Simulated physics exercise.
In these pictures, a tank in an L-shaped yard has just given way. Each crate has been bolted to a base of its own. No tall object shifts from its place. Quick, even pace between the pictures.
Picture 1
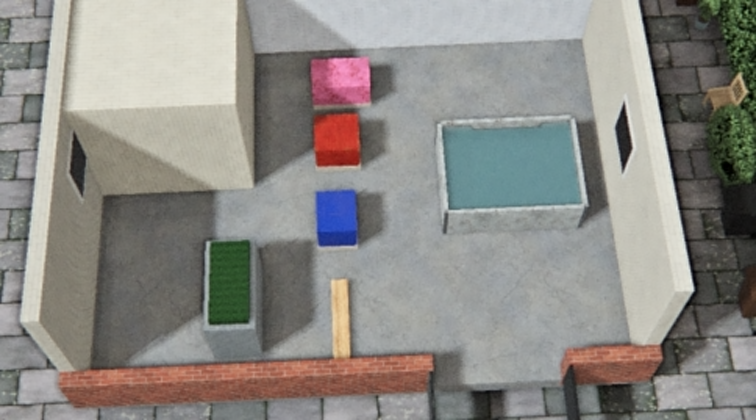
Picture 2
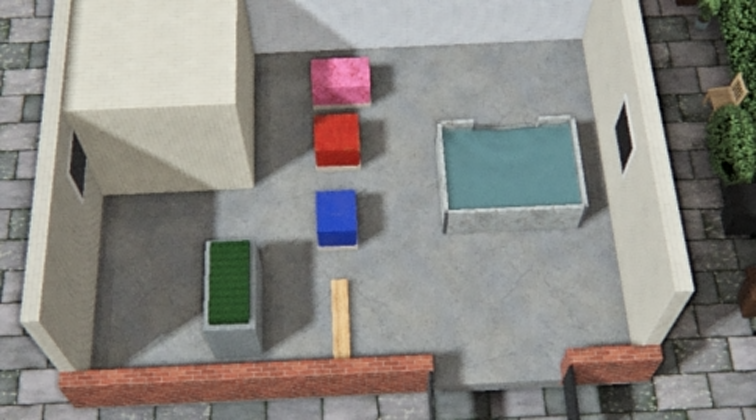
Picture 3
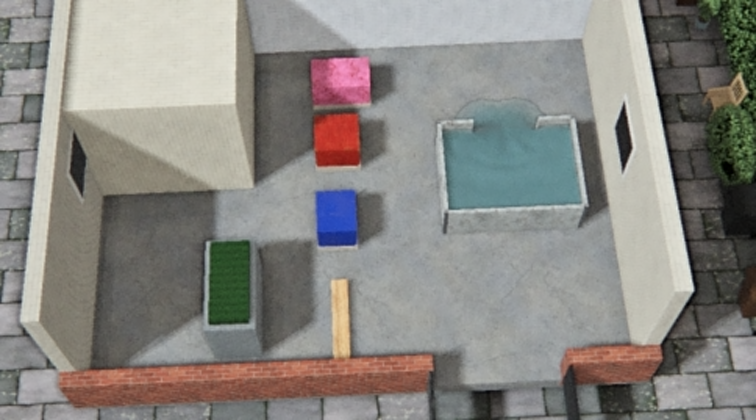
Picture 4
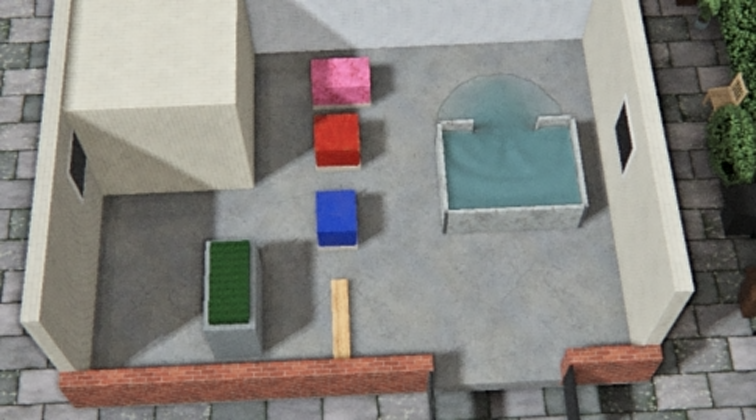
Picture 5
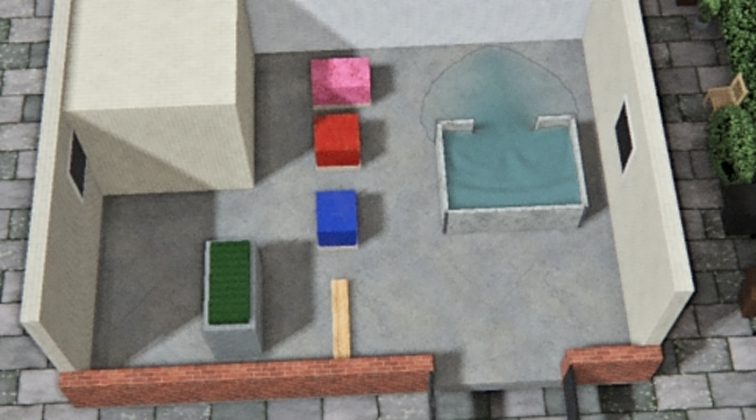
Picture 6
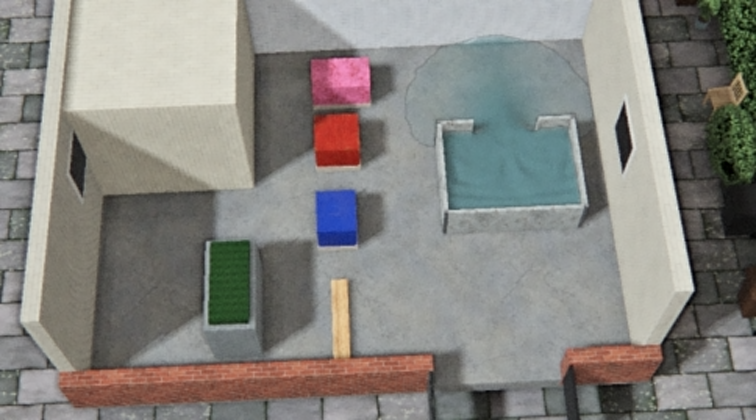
Walled yard with coloured blocks, seen from above, water pouring through a gap in a tank's far side and spreading across the floor.
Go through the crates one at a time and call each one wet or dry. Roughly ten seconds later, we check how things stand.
The red crate is dry. The pink crate is wet. The blue crate is dry.
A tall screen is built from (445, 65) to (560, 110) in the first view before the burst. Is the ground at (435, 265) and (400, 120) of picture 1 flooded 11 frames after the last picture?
In order, I'd call them bare and inundated.
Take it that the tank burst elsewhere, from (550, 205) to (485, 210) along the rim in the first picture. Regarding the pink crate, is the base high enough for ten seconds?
Note: Pink stays out of reach.
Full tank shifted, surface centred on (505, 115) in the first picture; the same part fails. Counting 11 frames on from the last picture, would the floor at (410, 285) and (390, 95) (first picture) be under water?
The first spot is not reached and the second is inundated.
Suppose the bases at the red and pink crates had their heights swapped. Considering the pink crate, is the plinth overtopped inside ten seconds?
The pink crate gets flooded.
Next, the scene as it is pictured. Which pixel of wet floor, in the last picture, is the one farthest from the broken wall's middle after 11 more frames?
The farthest point of the front sits at (255, 60).
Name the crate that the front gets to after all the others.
My answer is the crate marked blue.
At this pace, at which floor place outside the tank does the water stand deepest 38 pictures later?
I would choose the pixel (255, 60).
A moment on, water covers 15 % of the floor; the red crate not reached, the pink crate water round its plinth, the blue crate not reached.
Next, water covers 20 % of the floor; the red crate water round its plinth, the pink crate water round its plinth, the blue crate not reached.
Then, water covers 35 % of the floor; the red crate water round its plinth, the pink crate water round its plinth, the blue crate not reached.
Later, water covers 70 % of the floor; the red crate water round its plinth, the pink crate water round its plinth, the blue crate water round its plinth.
In the end, water covers 90 % of the floor; the red crate stayed above the water, the pink crate was topped, the blue crate stayed above the water.
